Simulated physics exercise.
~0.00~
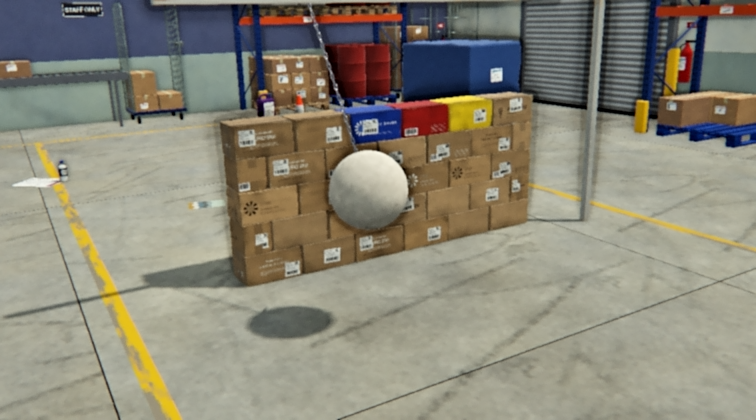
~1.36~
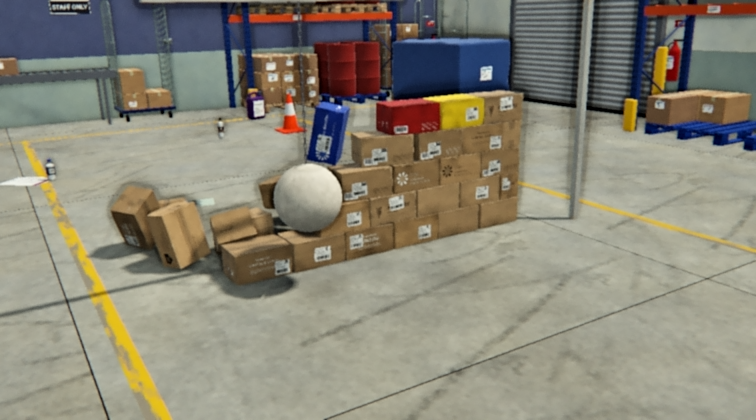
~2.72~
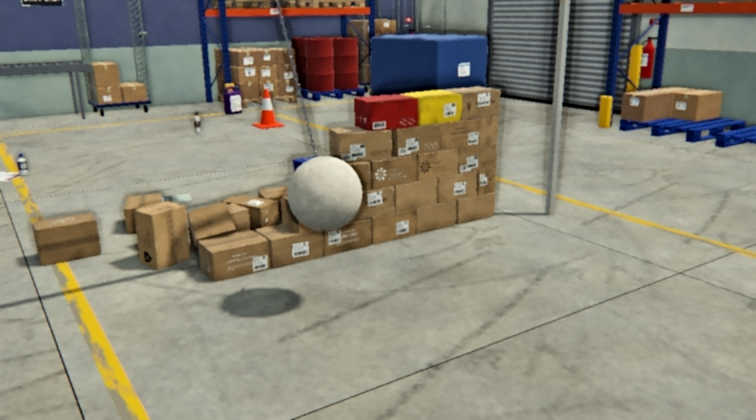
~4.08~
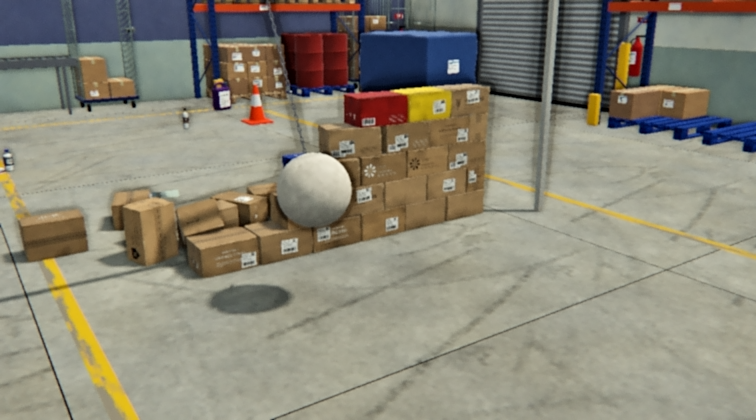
In a warehouse, a pale stone ball swings into a wall of cardboard boxes, toppling its left side and tipping the blue box off the top; at the end boxes lie scattered at left, while the red and yellow ones remain on the standing right part.
